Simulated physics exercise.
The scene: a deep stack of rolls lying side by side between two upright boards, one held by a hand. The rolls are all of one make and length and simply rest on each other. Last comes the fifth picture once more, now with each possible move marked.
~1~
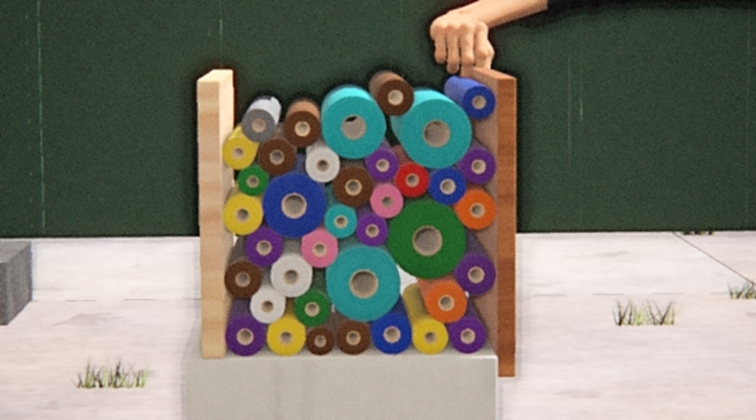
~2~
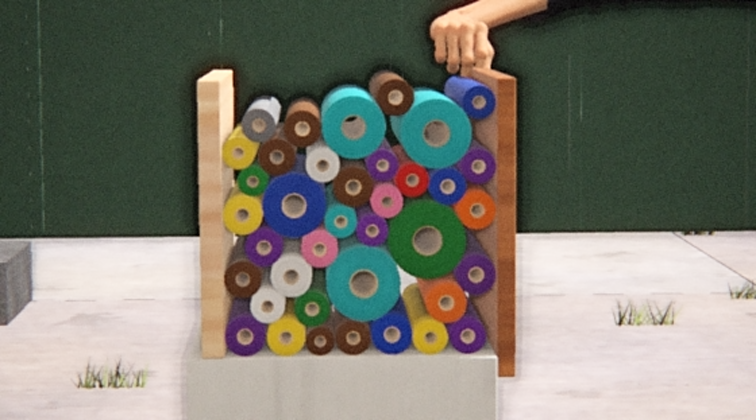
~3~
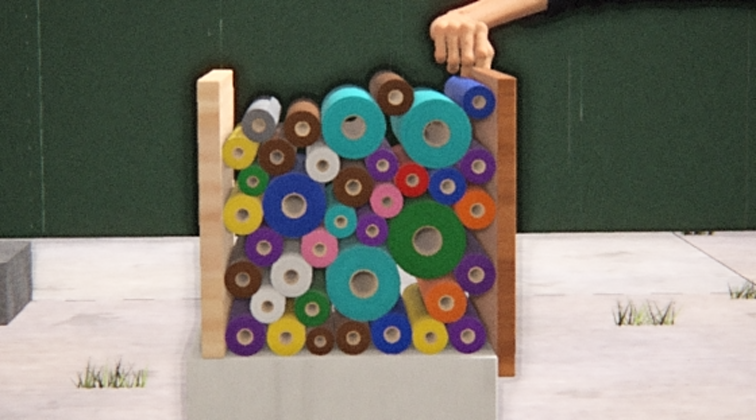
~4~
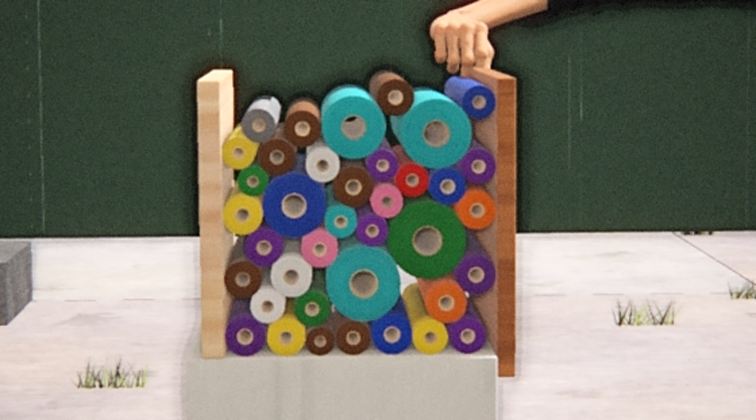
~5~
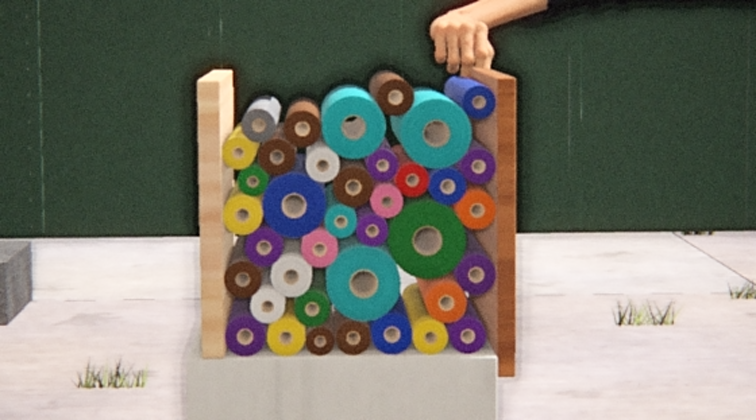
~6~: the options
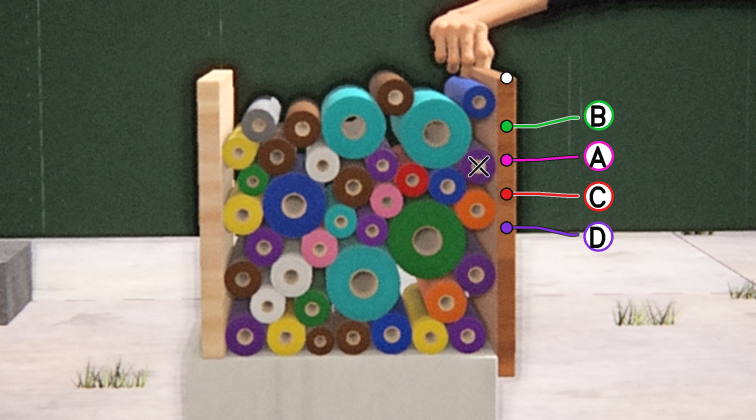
A hand at the upper right rests its fingers on top of a reddish-brown upright board, seen from the front before a dark green wall and pale paving with grass tufts. Between it and a pale board on the left, rolls in turquoise, blue, green, purple, brown, yellow, white, pink, orange and red lie stacked on a grey block. Nothing visibly moves, and the camera stays still.
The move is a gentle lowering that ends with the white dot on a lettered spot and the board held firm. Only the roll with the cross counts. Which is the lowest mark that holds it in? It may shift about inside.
Stop at D.
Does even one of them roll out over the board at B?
At B: No.
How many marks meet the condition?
The number is four.
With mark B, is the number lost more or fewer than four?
Fewer than four.
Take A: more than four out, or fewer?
It loses fewer than four.
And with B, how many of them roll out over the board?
The count is none.
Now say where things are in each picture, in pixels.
A brown roll (277, 157); a brown roll (303, 129); side board (489, 209), in the first picture.
Side board (489, 209); a purple roll (245, 336), in the second picture.
A yellow roll (430, 337); a white roll (268, 306), in the third picture.
A pink roll (320, 249); a turquoise roll (341, 222), in the fourth picture.
A red roll (413, 180); a brown roll (277, 157); a brown roll (303, 129), in the fifth picture.
On the marked copy, A at (506, 160); B at (506, 126); C at (506, 194); D at (506, 227); the cross at (479, 166); the white dot at (506, 78).
With D. Early on, top of the board (497, 148).
Further on, top of the board (497, 224).
At the end, top of the board (497, 227), three out over the board, the crossed one still inside.
As for the rest, A keeps the crossed one inside; B keeps the crossed one inside; C keeps the crossed one inside.
